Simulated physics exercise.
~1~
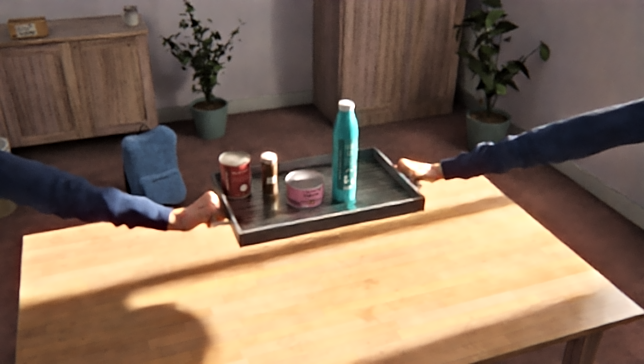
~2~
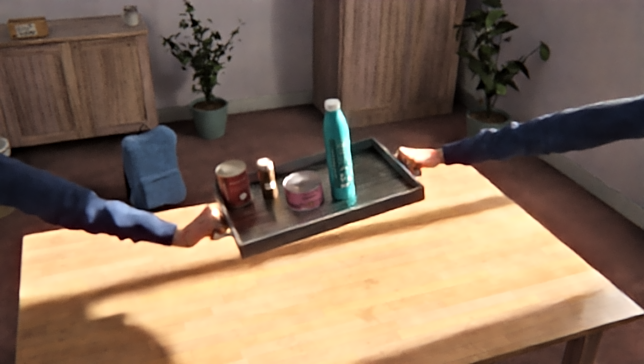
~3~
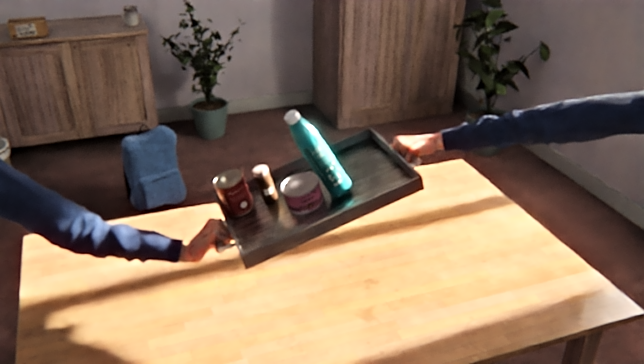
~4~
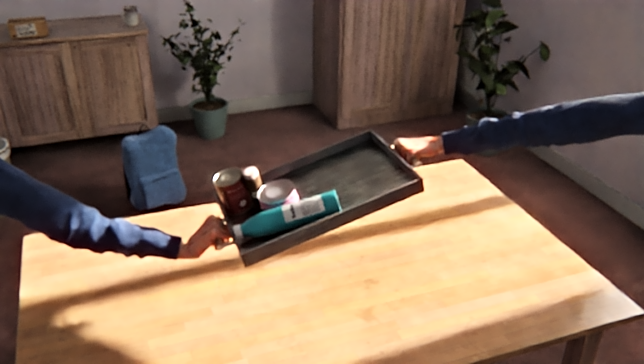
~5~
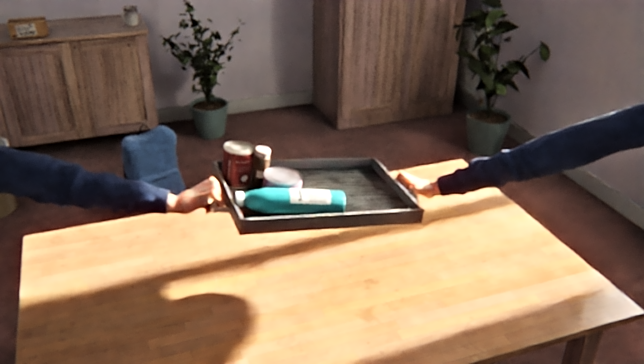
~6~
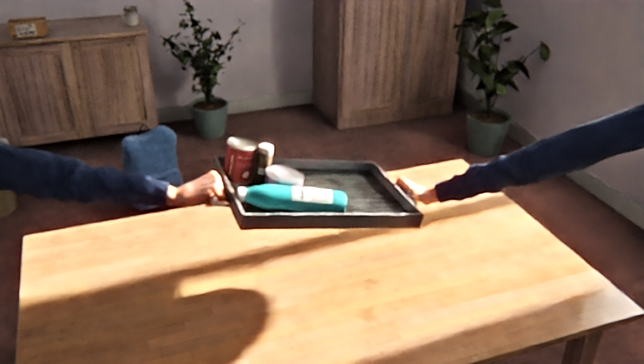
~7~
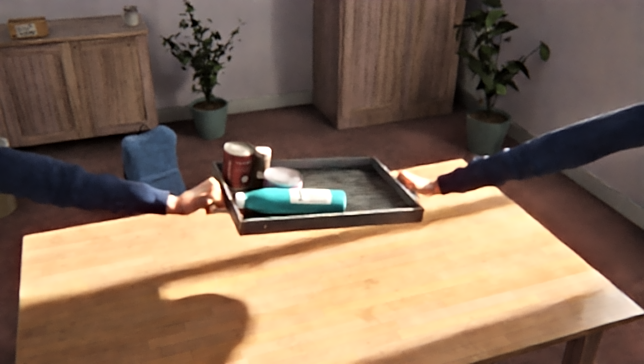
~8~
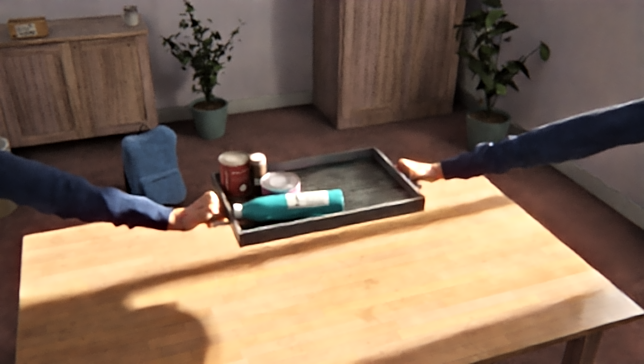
Tray held by two hands tipping left, turquoise bottle toppling and pink tub sliding, then tilting right and levelling, bottle still aboard.
